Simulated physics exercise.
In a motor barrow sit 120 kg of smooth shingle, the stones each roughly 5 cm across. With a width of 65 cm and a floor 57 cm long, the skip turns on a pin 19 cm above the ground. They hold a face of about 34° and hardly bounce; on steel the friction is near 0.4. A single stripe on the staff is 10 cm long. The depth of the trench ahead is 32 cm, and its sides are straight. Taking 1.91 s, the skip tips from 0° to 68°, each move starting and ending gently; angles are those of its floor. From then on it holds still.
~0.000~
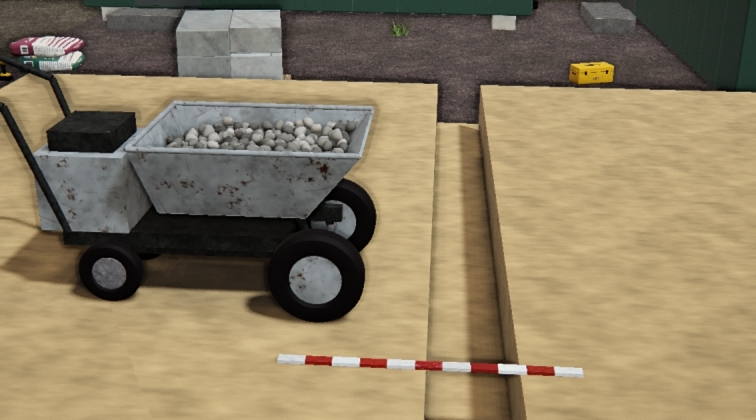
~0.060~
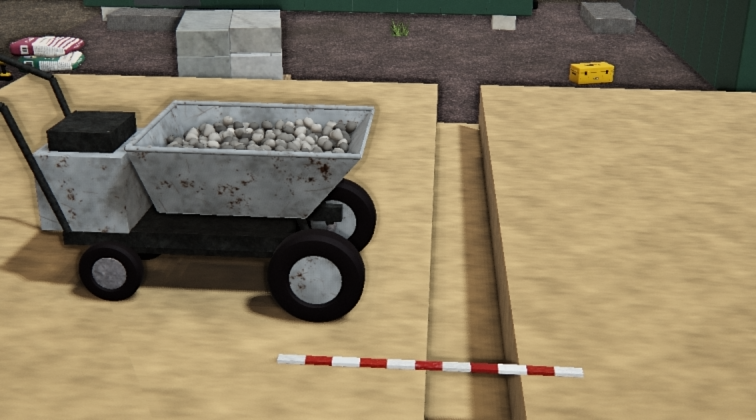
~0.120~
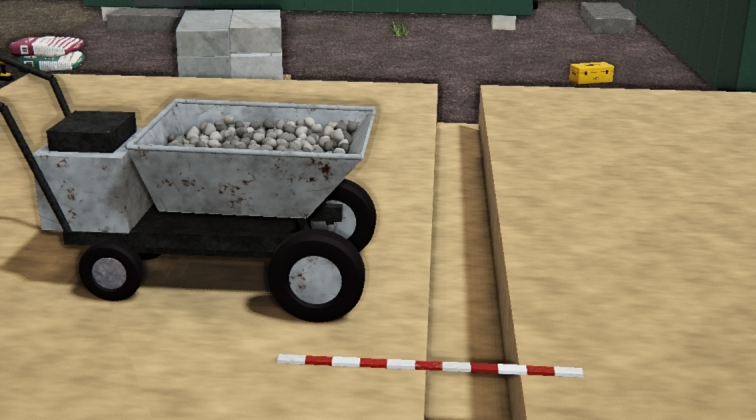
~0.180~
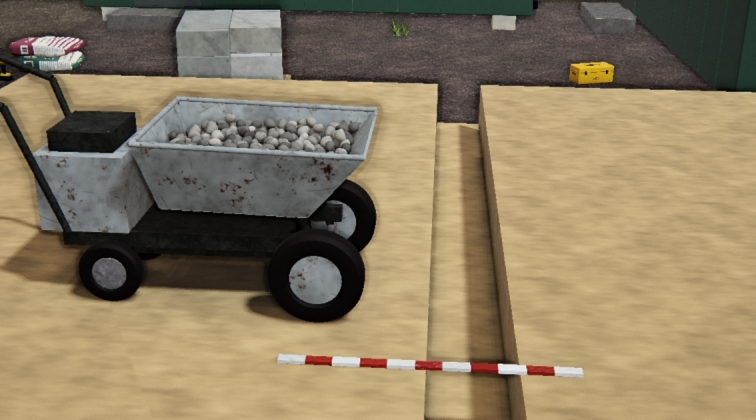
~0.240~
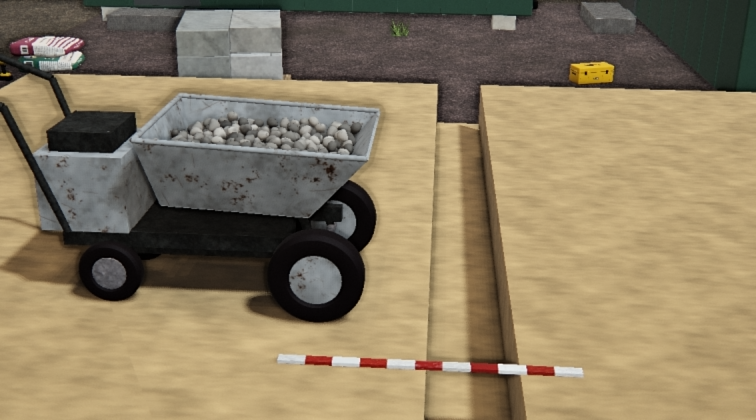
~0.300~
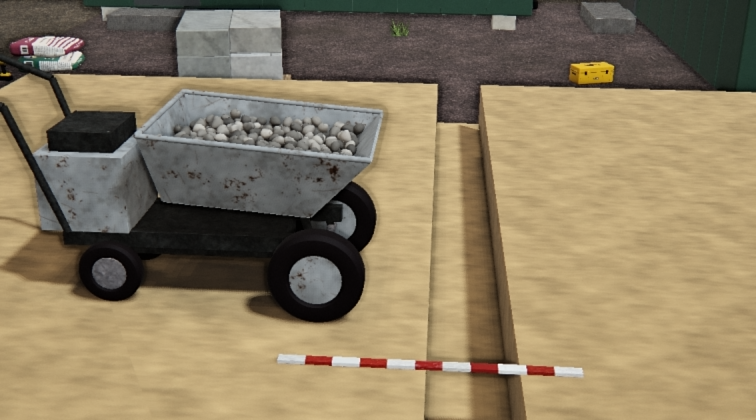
The rusty grey skip of a motor barrow, loaded with pale rounded stones, tilts slightly, its rear edge rising a little toward the right, while the wheels stay still on sandy ground beside a straight trench and a red-and-white staff.
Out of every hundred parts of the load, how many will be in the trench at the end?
Close to 73 in every hundred.
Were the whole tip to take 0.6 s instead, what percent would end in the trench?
In that case, around 40%.
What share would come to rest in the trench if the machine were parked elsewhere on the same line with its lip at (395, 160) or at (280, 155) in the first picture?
Some 40 and some 85 per cent, in that order.
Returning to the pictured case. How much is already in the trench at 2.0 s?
Roughly 45 percent of the load.
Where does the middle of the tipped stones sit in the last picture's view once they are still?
The stones end up centred near (487, 337).
After 1.4 s the floor is at 57°; 98 % in the skip, 2 % in the trench; the foremost stones are at (476, 254).
After 2.0 s the floor is at 68°; 37 % in the skip, 43 % in the trench, 20 % past the trench; the foremost stones are at (604, 298).
After 2.4 s the floor is at 68°; 14 % in the skip, 59 % in the trench, 27 % past the trench; the foremost stones are at (666, 305).
After 4.3 s the floor is at 68°; 0 % in the skip, 73 % in the trench, 27 % past the trench; the foremost stones are at (687, 308).
